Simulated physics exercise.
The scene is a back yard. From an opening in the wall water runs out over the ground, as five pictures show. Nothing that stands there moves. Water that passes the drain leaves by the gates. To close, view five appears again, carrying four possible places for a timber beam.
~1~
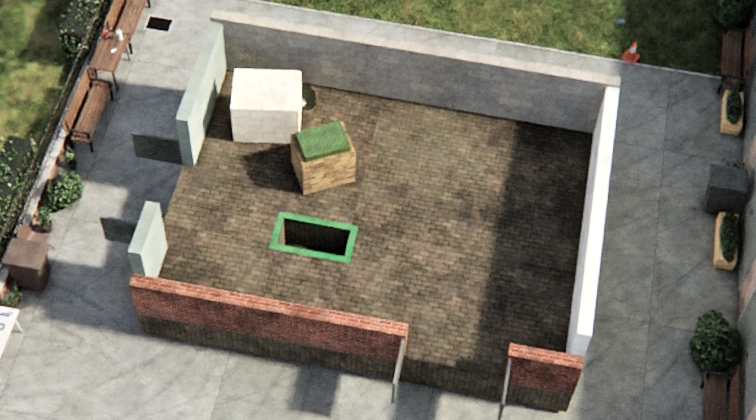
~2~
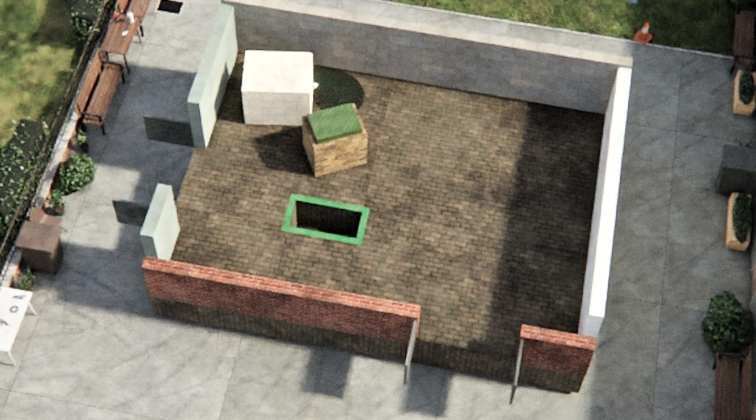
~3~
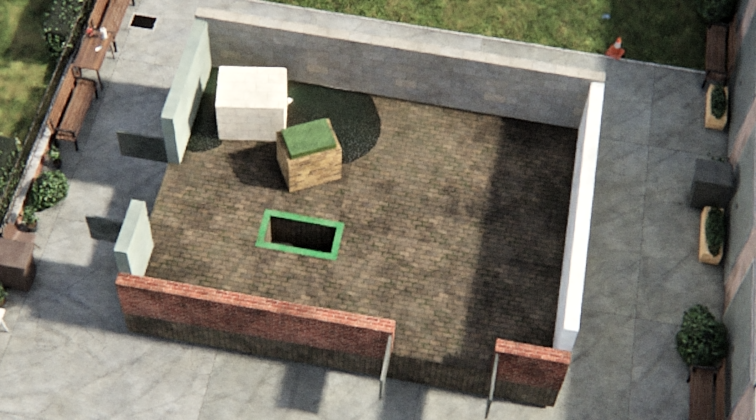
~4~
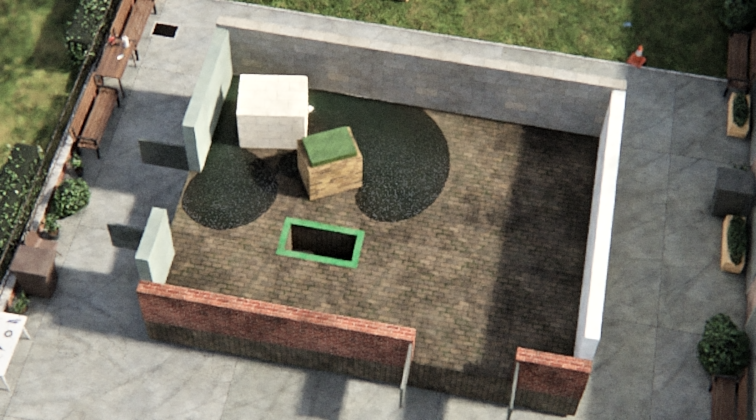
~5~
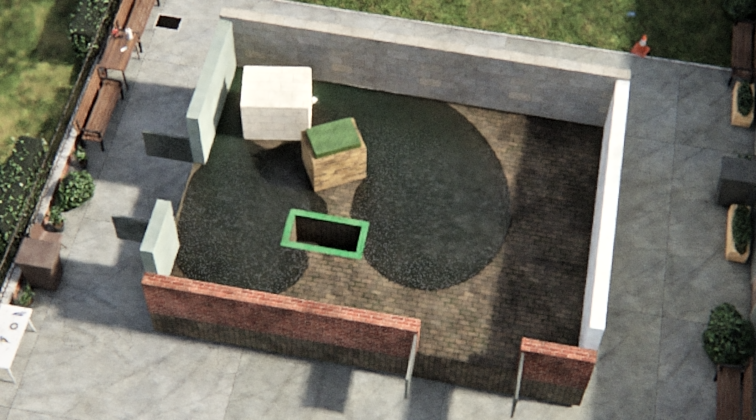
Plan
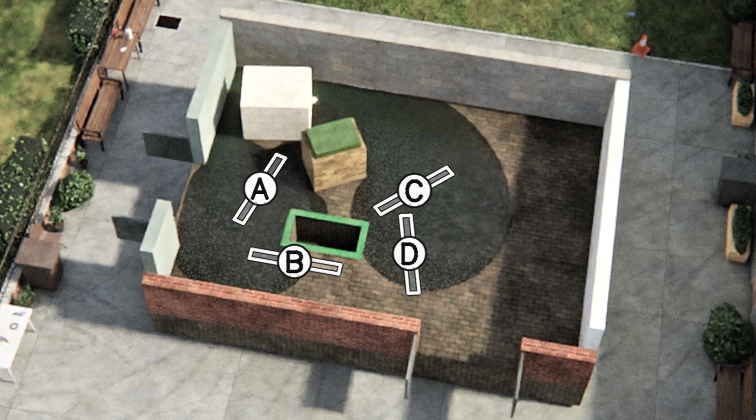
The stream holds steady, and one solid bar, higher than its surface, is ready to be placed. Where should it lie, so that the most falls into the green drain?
Best: C.
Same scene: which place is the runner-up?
The answer is B.
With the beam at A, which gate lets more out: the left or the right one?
More leaves on the right.
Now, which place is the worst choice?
The answer is A.
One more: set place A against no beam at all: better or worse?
It is worse.
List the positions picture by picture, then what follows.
In the first frame, outfall partly hidden; green drain at (314, 237); open gate at (455, 355); open gate at (181, 206); 2 % of the ground is wet; green drain still dry.
In the second frame, front seen at (356, 94), 5 % of the ground wet; green drain still dry.
In the third frame, front seen at (372, 141), 11 % of the ground wet; green drain still dry.
In the fourth frame, front seen at (417, 207), 24 % of the ground wet; green drain still dry.
In the fifth frame, front seen at (454, 280), 49 % of the ground wet; green drain taking water.
On the marked copy, A from (238, 221) to (280, 156); B from (250, 253) to (339, 269); C from (377, 210) to (449, 170); D from (405, 215) to (413, 293).
If A is chosen, about 6 % of the stream goes into the green drain, about 93 % out by the gates.
If B is chosen, about 19 % of the stream goes into the green drain, about 80 % out by the gates.
If C is chosen, about 36 % of the stream goes into the green drain, about 63 % out by the gates.
If D is chosen, about 13 % of the stream goes into the green drain, about 86 % out by the gates.
